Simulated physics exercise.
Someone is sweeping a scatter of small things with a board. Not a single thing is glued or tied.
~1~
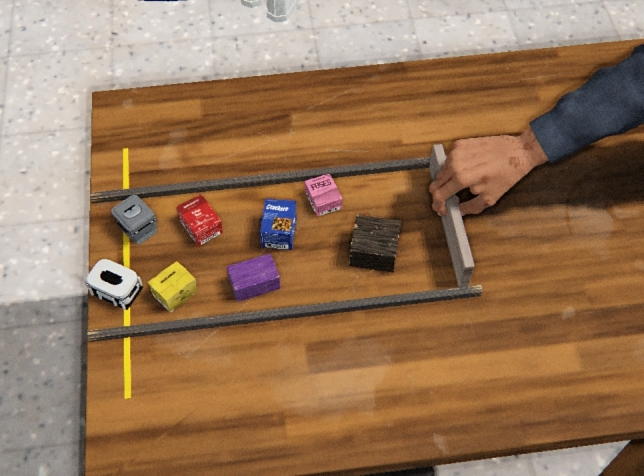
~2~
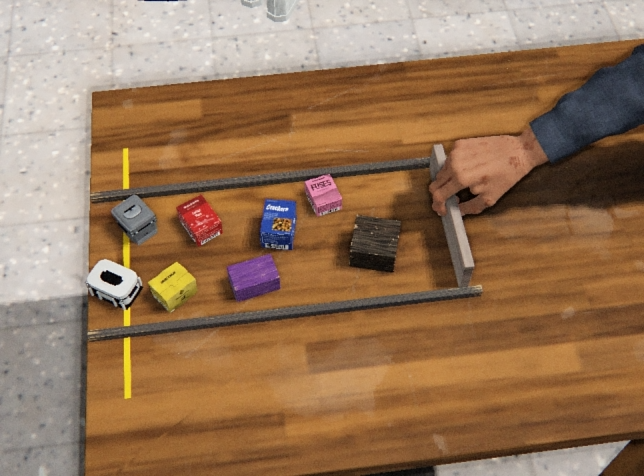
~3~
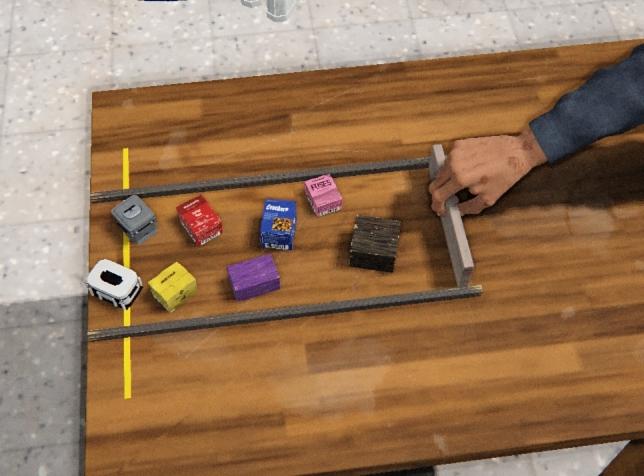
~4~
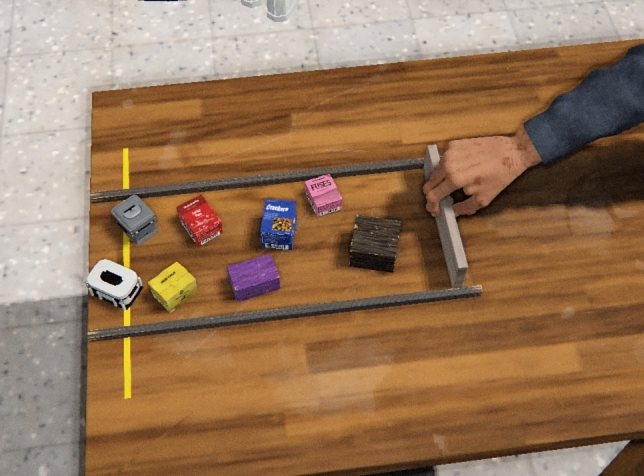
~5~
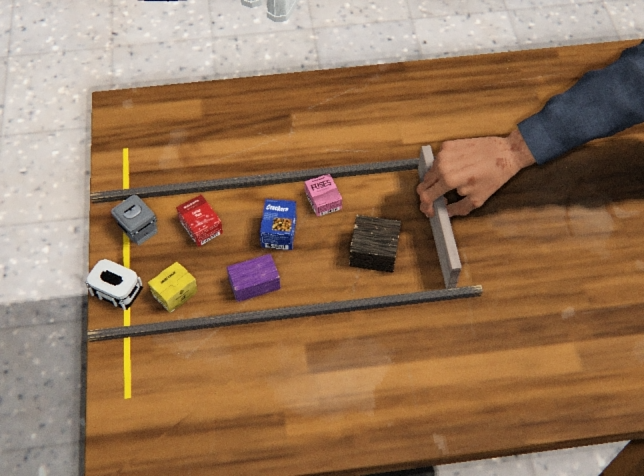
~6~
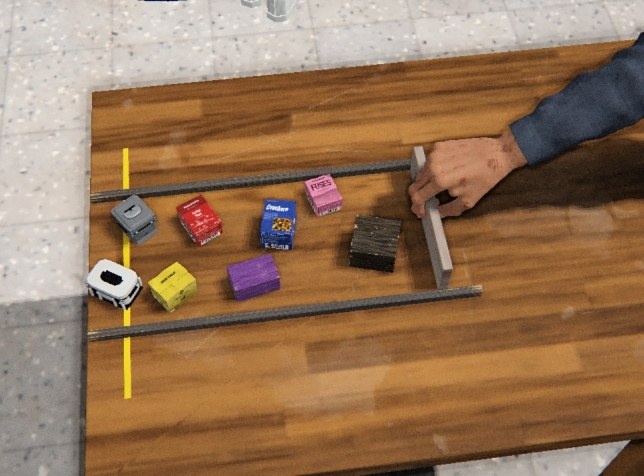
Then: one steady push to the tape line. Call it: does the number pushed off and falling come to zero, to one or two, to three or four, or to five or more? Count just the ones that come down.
It comes to five or more.
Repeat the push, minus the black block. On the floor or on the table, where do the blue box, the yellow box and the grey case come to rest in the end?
Result: Blue box stays, yellow box comes off, grey case comes off.
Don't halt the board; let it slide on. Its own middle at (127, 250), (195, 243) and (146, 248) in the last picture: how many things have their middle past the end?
Per position: 6 / 2 / 4.
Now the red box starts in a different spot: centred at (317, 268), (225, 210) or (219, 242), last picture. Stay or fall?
Results in turn - not saved; not saved; not saved.
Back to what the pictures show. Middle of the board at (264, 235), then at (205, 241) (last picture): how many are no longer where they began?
One spot: 6. Other spot: 8.
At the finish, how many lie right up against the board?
2 in contact.
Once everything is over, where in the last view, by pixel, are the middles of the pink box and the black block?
The pink box ends up near (111, 216), and the black block near (101, 280).
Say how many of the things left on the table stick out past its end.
As for overhanging, the count is 1.
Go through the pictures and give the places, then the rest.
In the first frame, white case (115, 284); grey case (135, 220); yellow box (174, 287); board (450, 214); tape (126, 262).
In the second frame, grey case (135, 220); blue box (279, 224).
In the third frame, yellow box (174, 287); purple block (254, 278).
In the fourth frame, white case (115, 284); pink box (324, 195).
In the fifth frame, grey case (135, 220); red box (200, 220).
In the sixth frame, white case (115, 284); grey case (135, 220); yellow box (174, 287); board (430, 217); tape (126, 262).
Early on, none off yet; white case at rest near (115, 284); grey case at rest near (135, 220); yellow box at rest near (174, 287).
Finally, the number that fall off is five or more; lost, blue box, purple block, red box, yellow box, grey case and white case.
